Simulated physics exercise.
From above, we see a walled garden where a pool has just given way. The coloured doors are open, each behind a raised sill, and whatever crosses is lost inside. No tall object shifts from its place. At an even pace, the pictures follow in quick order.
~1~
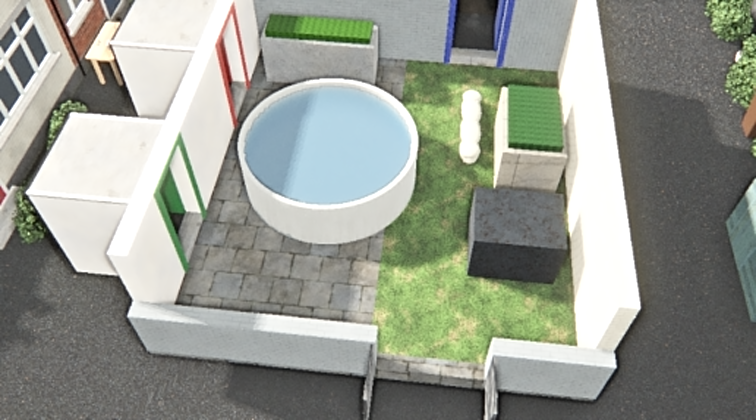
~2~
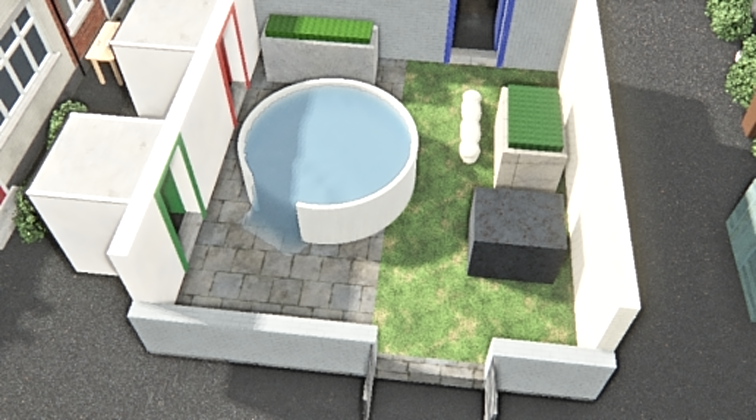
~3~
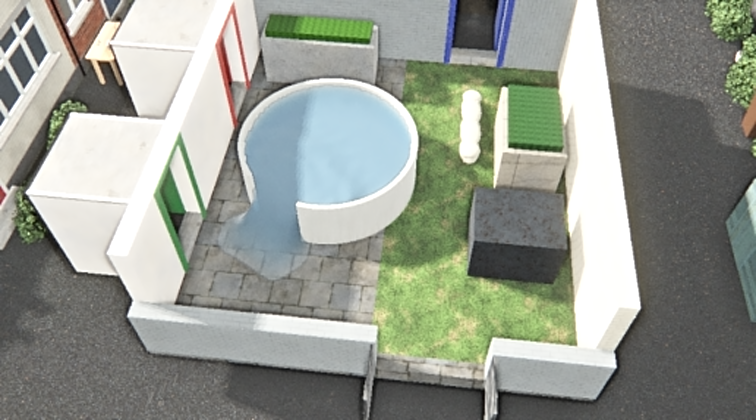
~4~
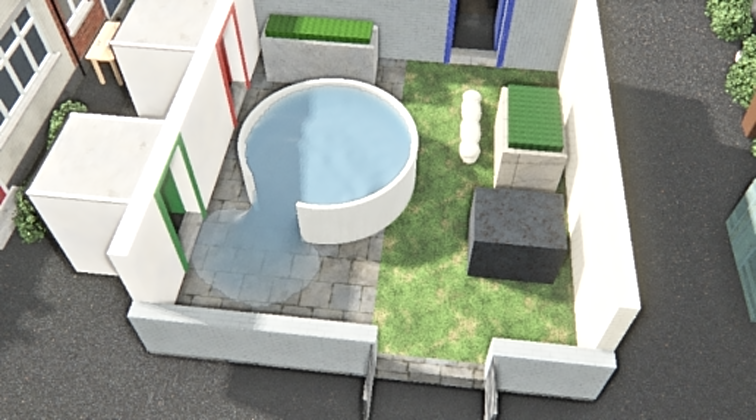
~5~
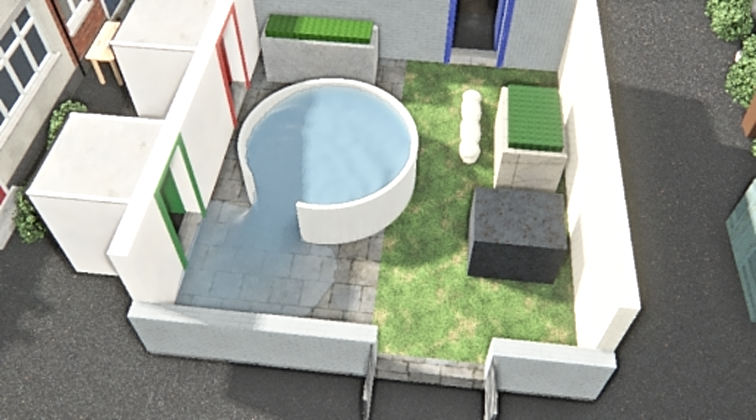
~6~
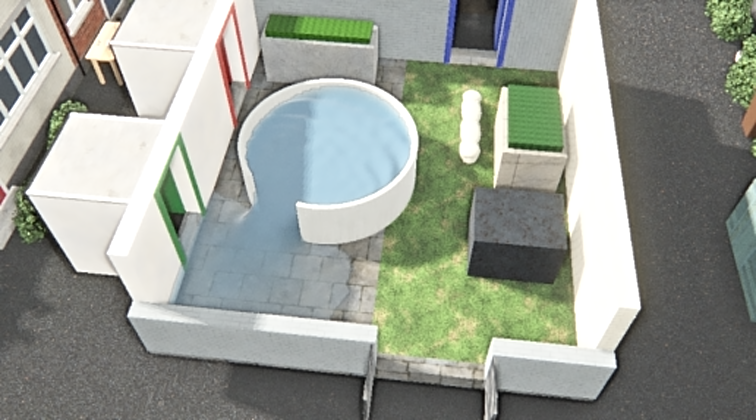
A round white pool of blue water stands in a walled garden of grey paving and grass, seen from above. A red-edged doorway and a green-edged one line the left wall, a blue-edged one opens at the back, and a dark block and planter sit right. The pool's lower left side opens and water pours out, spreading steadily across the paving towards the front wall, while the view stays still.
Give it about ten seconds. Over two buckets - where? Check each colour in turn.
Red door under or at two; blue door under or at two; green door over two.
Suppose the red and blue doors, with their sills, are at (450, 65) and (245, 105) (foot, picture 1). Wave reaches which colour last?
I reckon it's the red one.
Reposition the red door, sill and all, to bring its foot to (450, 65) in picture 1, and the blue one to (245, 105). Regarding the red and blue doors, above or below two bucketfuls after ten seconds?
My take: The red stays inside the limit while the blue stays inside the limit.
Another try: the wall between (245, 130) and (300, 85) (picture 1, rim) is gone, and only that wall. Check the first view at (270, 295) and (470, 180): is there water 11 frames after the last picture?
As listed: Under water, not flooded.
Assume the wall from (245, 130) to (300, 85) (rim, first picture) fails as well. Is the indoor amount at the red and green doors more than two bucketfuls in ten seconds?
Lab note: Red door over threshold; green door under threshold.
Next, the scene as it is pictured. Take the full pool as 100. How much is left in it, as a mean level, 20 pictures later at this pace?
About 50 per cent.
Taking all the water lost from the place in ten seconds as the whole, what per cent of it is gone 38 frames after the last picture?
I get 60 percent.
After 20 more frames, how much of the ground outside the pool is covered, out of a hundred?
The answer is around 55 per cent.
A moment on, water covers 20 % of the floor; the red door not reached, the blue door not reached, the green door over two buckets in.
Next, water covers 30 % of the floor; the red door not reached, the blue door not reached, the green door far over two buckets in.
Then, water covers 55 % of the floor; the red door wet at the sill, nothing in, the blue door not reached, the green door far over two buckets in.
Later, water covers 80 % of the floor; the red door wet at the sill, nothing in, the blue door not reached, the green door far over two buckets in.
In the end, water covers 95 % of the floor; the red door wet at the sill, nothing in, the blue door wet at the sill, nothing in, the green door far over two buckets in.
